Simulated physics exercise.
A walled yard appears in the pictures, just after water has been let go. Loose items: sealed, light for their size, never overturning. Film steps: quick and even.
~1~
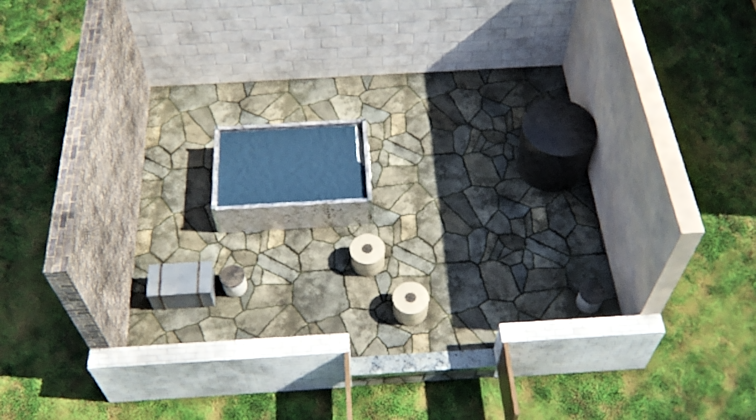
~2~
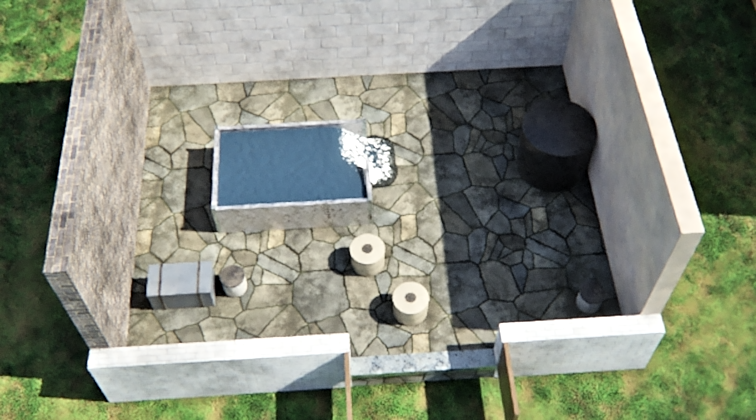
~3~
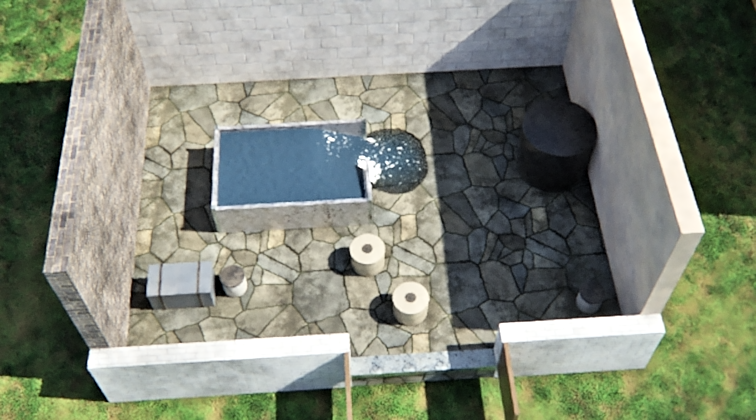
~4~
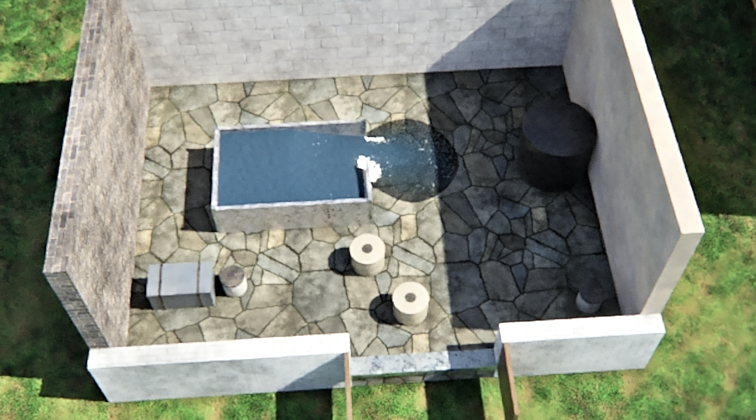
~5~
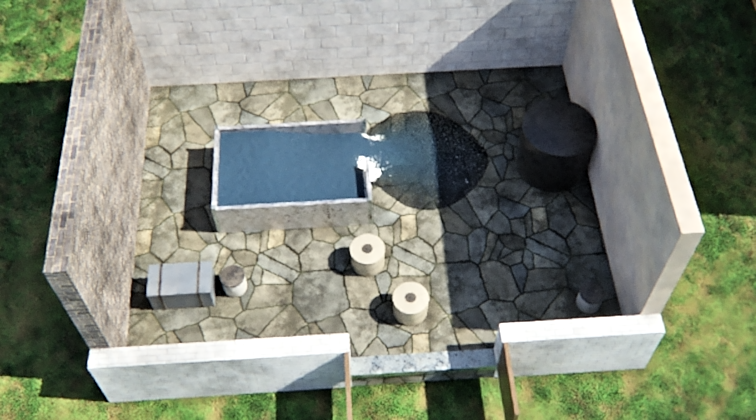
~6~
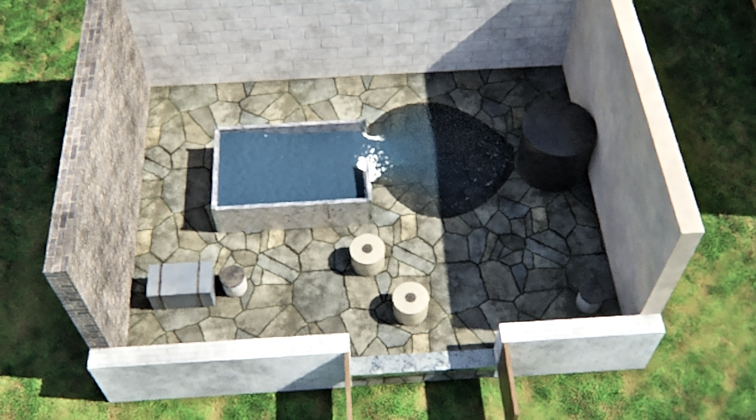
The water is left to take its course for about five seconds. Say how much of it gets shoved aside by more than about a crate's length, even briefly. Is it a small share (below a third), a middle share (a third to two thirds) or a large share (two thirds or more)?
A small share, below a third.
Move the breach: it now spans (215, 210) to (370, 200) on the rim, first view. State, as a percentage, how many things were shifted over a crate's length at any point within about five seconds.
Estimate: Some 80 per cent.
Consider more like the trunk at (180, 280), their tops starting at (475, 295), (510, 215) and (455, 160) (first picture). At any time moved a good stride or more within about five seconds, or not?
Sequence: Doesn't go far, travels that far, travels that far.
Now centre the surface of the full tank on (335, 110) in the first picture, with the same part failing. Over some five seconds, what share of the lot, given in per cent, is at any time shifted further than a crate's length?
My answer would be about 0 in a hundred.
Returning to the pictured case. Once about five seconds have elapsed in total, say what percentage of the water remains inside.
Around 100 in a hundred.
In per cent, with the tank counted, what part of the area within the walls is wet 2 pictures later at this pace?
25 %.
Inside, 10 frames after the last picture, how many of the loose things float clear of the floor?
Exactly 0 of them.
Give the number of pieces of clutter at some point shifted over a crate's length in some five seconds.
That adds up to 1.
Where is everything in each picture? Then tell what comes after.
In the first frame, a pail at (232, 275) rests on the ground; a pail at (592, 292) rests on the ground; 0 of 5 have shifted.
In the second frame, a pail at (232, 275) rests on the ground; a pail at (592, 292), on the bottom; 0 of 5 have shifted.
In the third frame, a pail at (232, 275) rests on the ground; a pail at (592, 292) rests on the ground; 0 of 5 have shifted.
In the fourth frame, a pail at (232, 275) rests on the ground; a pail at (592, 292), on the bottom; 0 of 5 have shifted.
In the fifth frame, a pail at (232, 275), on the bottom; a pail at (592, 292), on the bottom; 0 of 5 have shifted.
In the sixth frame, a pail at (232, 275) rests on the ground; a pail at (592, 292) rests on the ground; 0 of 5 have shifted.
A moment on, 0 of 5 are well off their spots; 0 afloat.
Next, 0 of 5 are well off their spots; 0 afloat.
Later, 0 of 5 are well off their spots; 1 afloat.
In the end, 1 of 5 are well off their spots, and 1 have been at some point; 0 afloat.
